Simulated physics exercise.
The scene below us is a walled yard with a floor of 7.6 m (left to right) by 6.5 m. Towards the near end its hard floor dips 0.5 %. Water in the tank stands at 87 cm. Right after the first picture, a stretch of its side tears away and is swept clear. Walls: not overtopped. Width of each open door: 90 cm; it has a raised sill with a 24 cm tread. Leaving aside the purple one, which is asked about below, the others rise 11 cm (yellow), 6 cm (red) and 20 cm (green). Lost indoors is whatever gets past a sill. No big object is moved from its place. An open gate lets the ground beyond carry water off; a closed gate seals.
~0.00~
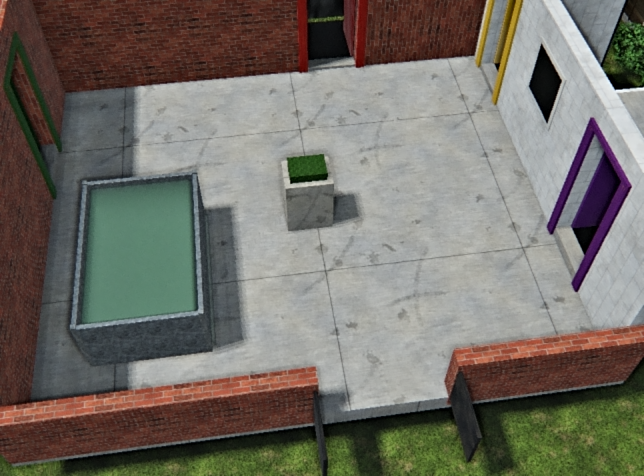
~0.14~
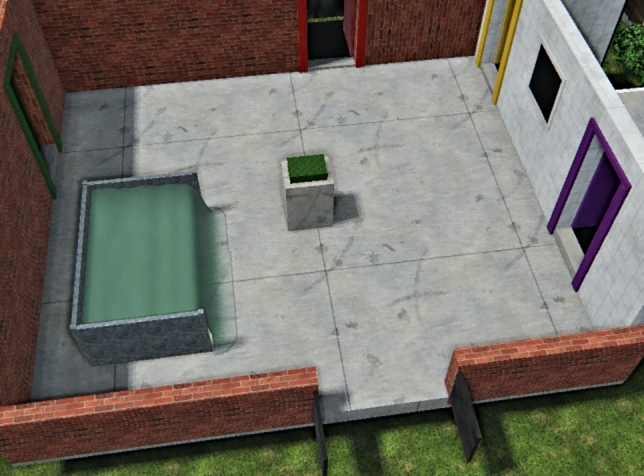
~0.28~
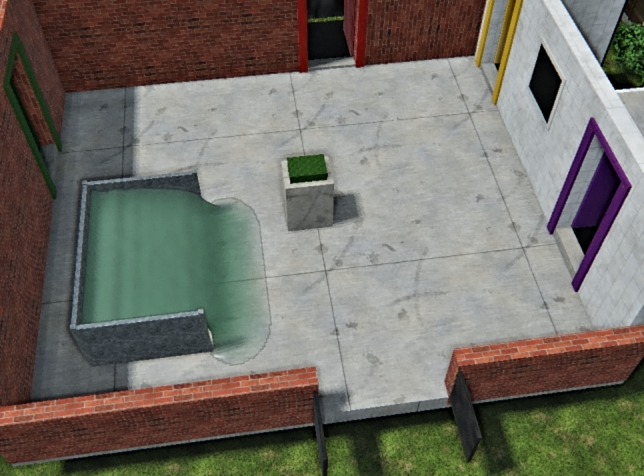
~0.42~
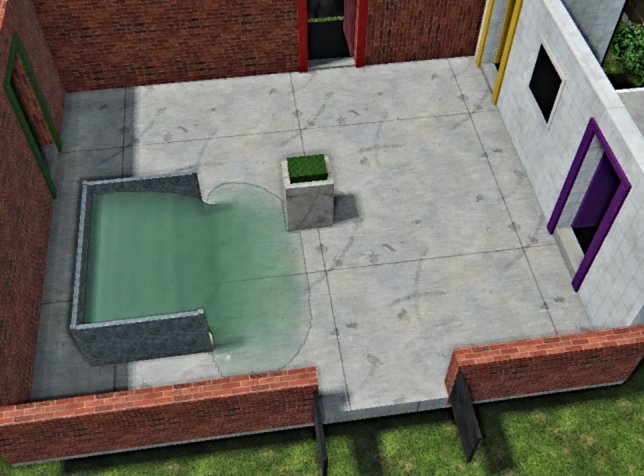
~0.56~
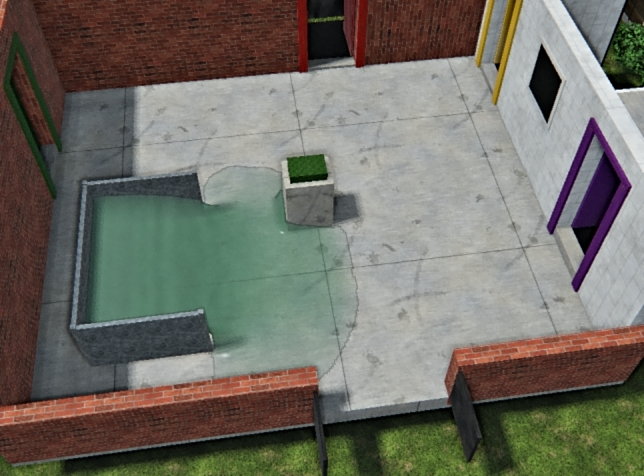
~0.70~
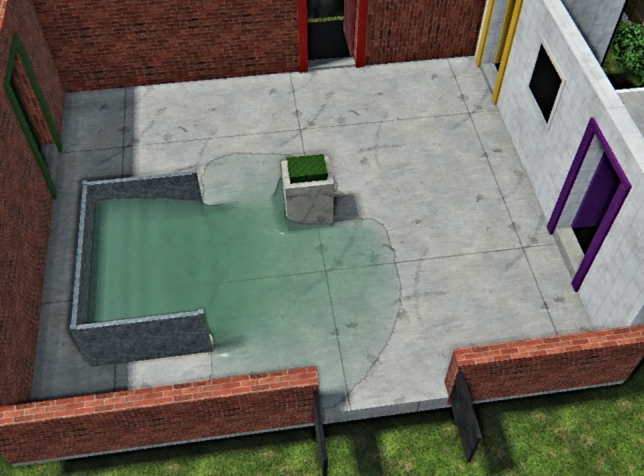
At the start, a stone tank of still green water stands at the left of a walled yard, near a small planter. Its right side breaks open, and water pours out across the concrete floor, spreading rightward around the planter's base and reaching the open gateway at the near wall.
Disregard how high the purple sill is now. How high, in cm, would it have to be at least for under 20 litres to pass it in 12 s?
At least about 30 cm.
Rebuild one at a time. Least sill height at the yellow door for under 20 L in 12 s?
Yellow: 11.5 cm.
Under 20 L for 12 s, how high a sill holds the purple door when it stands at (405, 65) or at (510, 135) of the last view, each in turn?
About 10.0 and 6.0 cm.
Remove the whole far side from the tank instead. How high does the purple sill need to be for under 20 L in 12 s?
In that case you'd want it roughly 5.0 cm high.
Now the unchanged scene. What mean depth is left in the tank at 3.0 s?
About 12 centimetres.
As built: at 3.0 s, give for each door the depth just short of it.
Purple door 29 cm, yellow door 5 cm, red door 10 cm, green door 0 cm.
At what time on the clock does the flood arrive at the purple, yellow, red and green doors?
It gets to purple after 1.3 s, yellow after 2.8 s, red after 1.8 s and green after 6.0 s.
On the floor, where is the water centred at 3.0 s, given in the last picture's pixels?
Centre of the water: Approx. (377, 242) px.
After 1.4 s water covers 45 % of the floor, deepest (44 cm) near (276, 227); 24 cm at the purple door, 0 litres in over its 17 cm sill.
After 3.0 s water covers 70 % of the floor, deepest (34 cm) near (579, 362); 29 cm at the purple door, 152 litres in over its 17 cm sill.
After 12.0 s water covers 100 % of the floor, deepest (11 cm) near (35, 371); 5 cm at the purple door, 180 litres in over its 17 cm sill.
At the purple door as built, the water arrived by 1.3 s and peaked near 36 cm at 2.0 s.
With a sill of 27.5 cm, 38 litres would have come in within the 12 s; with 37.5 cm, 1 litre. So under 20 litres takes about 30 cm.
